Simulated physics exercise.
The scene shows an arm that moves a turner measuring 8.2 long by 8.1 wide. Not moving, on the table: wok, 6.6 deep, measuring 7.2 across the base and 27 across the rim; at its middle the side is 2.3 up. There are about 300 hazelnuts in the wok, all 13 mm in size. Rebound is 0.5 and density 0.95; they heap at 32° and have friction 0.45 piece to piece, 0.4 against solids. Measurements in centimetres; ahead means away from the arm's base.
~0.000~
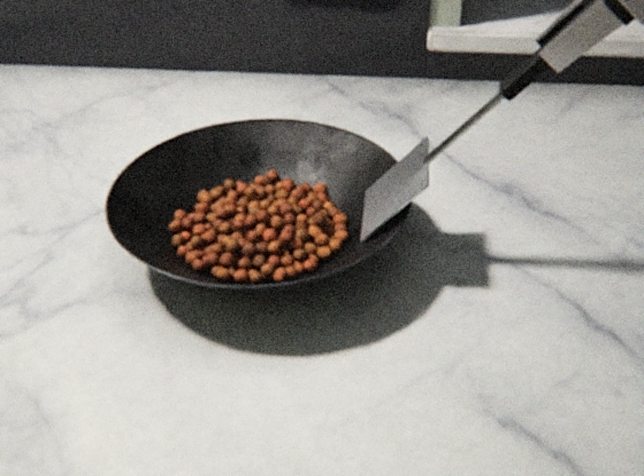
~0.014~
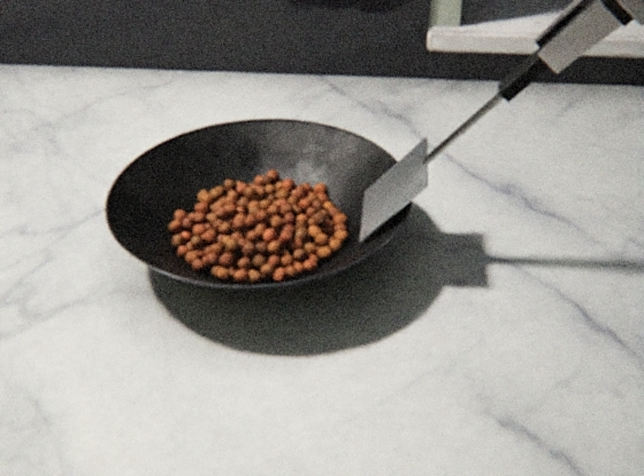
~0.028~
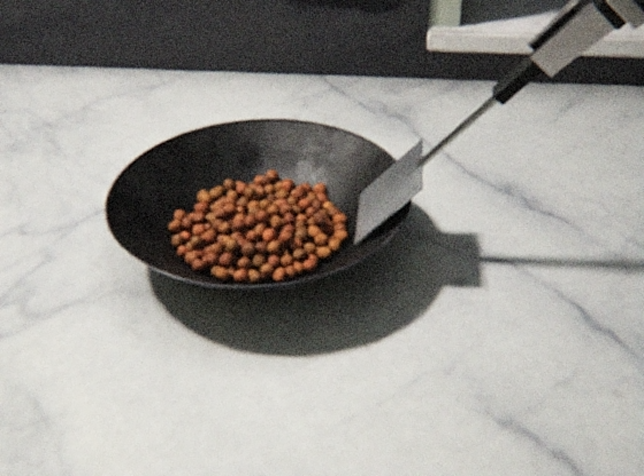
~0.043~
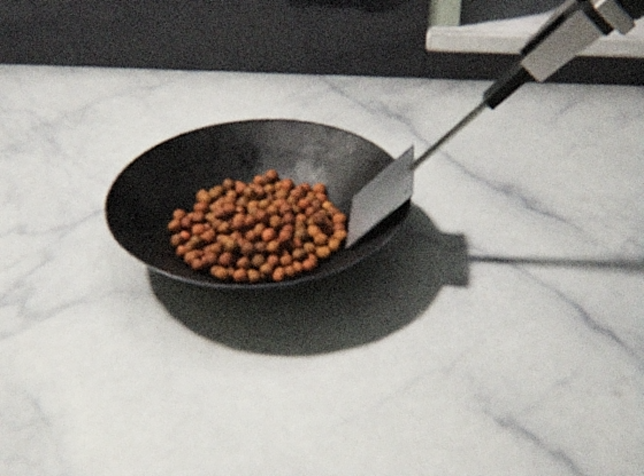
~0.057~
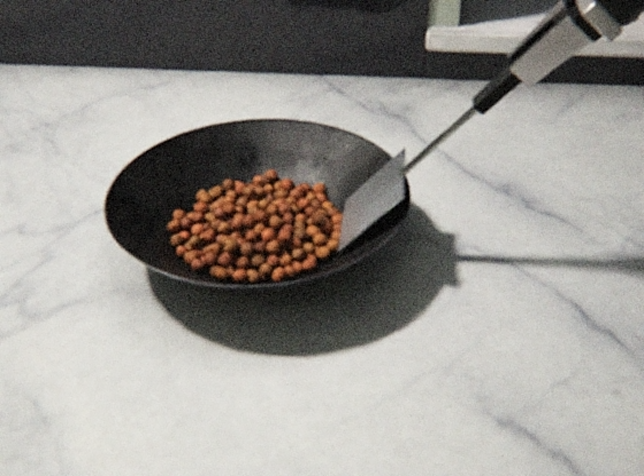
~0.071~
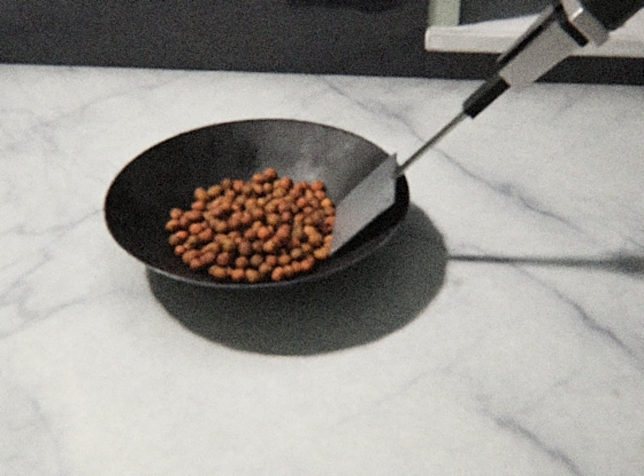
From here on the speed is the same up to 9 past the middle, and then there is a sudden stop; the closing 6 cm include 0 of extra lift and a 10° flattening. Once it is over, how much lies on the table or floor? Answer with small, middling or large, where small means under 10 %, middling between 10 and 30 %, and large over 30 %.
It is middling.
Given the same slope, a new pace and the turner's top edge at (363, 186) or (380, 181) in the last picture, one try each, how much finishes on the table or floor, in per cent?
About 50 and 35 per cent.
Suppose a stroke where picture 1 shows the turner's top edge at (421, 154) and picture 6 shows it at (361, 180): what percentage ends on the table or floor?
Roughly 50 percent ends up there.
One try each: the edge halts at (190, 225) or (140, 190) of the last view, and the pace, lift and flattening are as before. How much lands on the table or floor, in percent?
Around 10 per cent for the first try and 40 per cent for the second.
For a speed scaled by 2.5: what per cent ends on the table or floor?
I'd put it around 55 per cent.
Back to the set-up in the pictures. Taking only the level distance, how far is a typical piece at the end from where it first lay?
The figure is about 7 cm.
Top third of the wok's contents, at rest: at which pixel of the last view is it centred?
Around (155, 187).
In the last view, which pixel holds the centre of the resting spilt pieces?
Pixel estimate: About (44, 243).
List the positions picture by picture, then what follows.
Turner top edge at (428, 160), sloping 49°; upper third of the load around (255, 221), from x 175 to 340, top at y 175; 298 in the wok, in the first picture.
Turner top edge at (427, 160), sloping 49°; upper third of the load around (255, 221), from x 175 to 340, top at y 175, in the second picture.
Turner top edge at (422, 163), sloping 49°; upper third of the load around (255, 221), from x 175 to 340, top at y 175, in the third picture.
Turner top edge at (413, 167), sloping 49°; upper third of the load around (254, 221), from x 175 to 340, top at y 175, in the fourth picture.
Turner top edge at (404, 172), sloping 49°; upper third of the load around (254, 221), from x 175 to 340, top at y 175, in the fifth picture.
Turner top edge at (395, 175), sloping 49°; upper third of the load around (254, 219), from x 175 to 330, top at y 175; 298 in the wok, in the sixth picture.
By 0.19 s, sloping 49°, highest piece 6 above the table; 298 in the wok.
By 0.30 s, sloping 46°, highest piece 8 above the table; 298 in the wok.
By 0.56 s, sloping 39°, highest piece 9 above the table; 245 in the wok, 51 on the table or floor, 2 on the blade or in flight.
By 1.61 s, sloping 39°, highest piece 8 above the table; 244 in the wok, 54 on the table or floor.
Final count, 244 in the wok, 54 on the table or floor. That is 18 % on the table or floor.
